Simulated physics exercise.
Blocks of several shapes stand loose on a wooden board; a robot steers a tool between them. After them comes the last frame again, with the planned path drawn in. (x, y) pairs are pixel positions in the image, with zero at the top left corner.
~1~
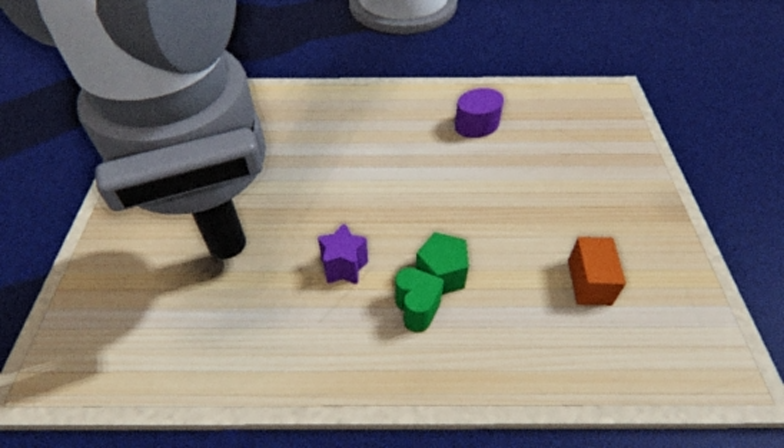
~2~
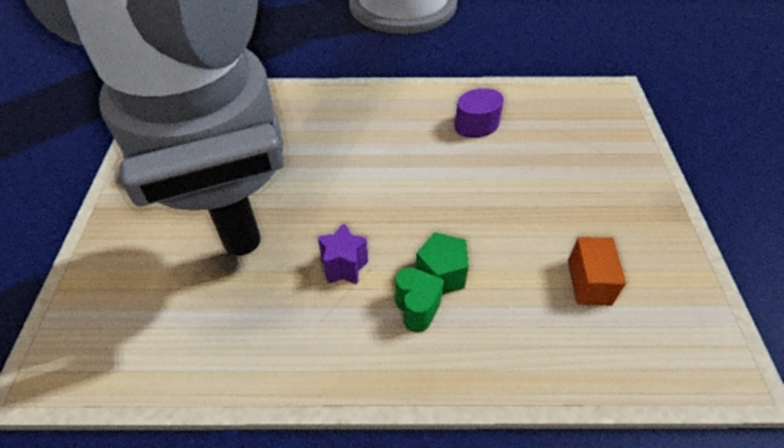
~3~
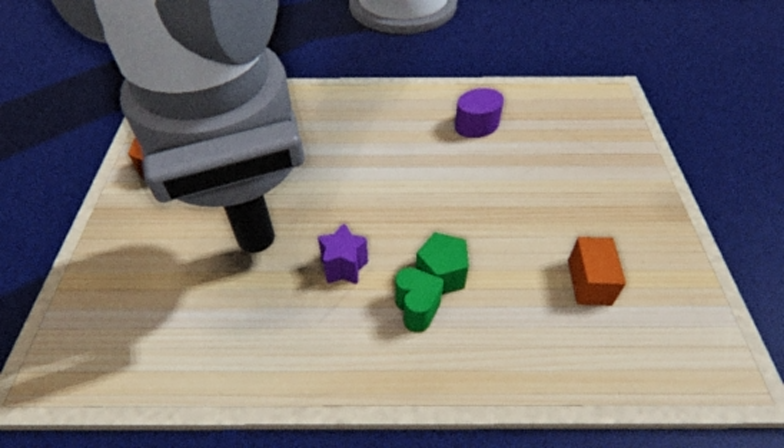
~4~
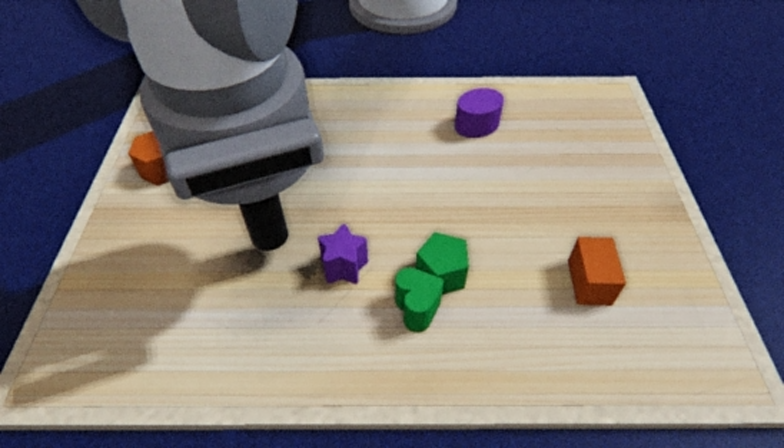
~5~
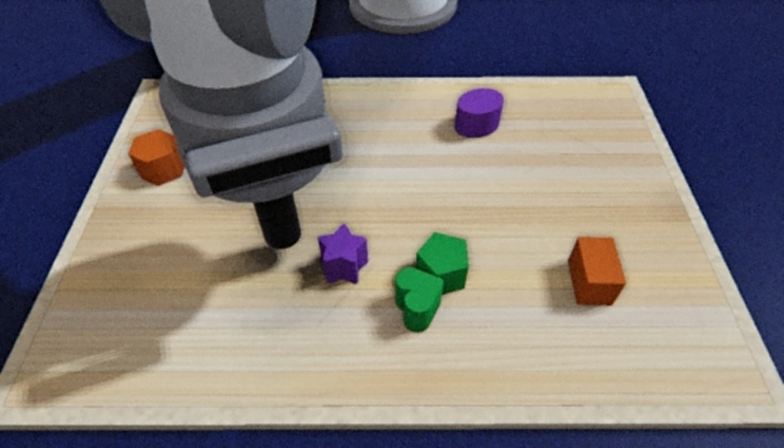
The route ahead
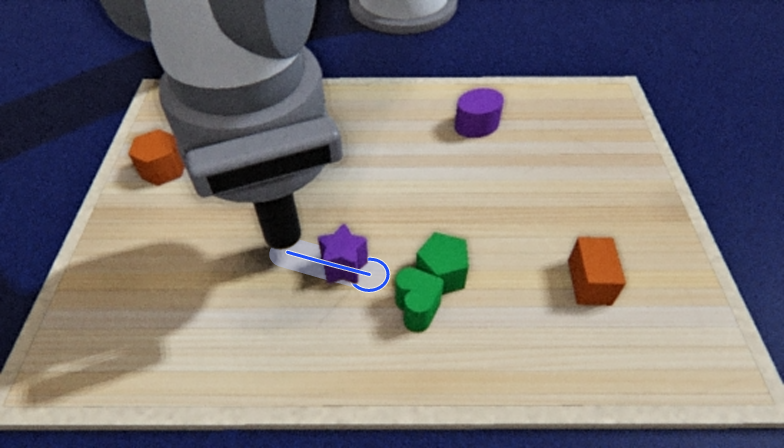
Robot arm sliding its dark tool slowly rightward over a wooden board, revealing an orange block behind it, all blocks staying still.
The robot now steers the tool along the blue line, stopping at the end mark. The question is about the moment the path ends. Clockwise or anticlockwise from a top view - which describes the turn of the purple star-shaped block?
My prediction: CW.
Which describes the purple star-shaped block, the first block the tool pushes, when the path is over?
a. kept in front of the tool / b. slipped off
a.
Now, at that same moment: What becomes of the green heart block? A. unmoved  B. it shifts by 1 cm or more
Option B.
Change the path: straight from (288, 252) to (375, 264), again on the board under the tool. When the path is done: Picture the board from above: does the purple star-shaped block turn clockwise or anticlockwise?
It is turned clockwise.
Drawn move, from (288, 252) to (369, 274).
On the path given first. Halfway along, tool at (326, 247); purple star-shaped block at (367, 251).
At the end, tool at (368, 258); purple star-shaped block at (405, 257), turned 25° clockwise; green heart block at (432, 294); green five-sided block at (452, 251).
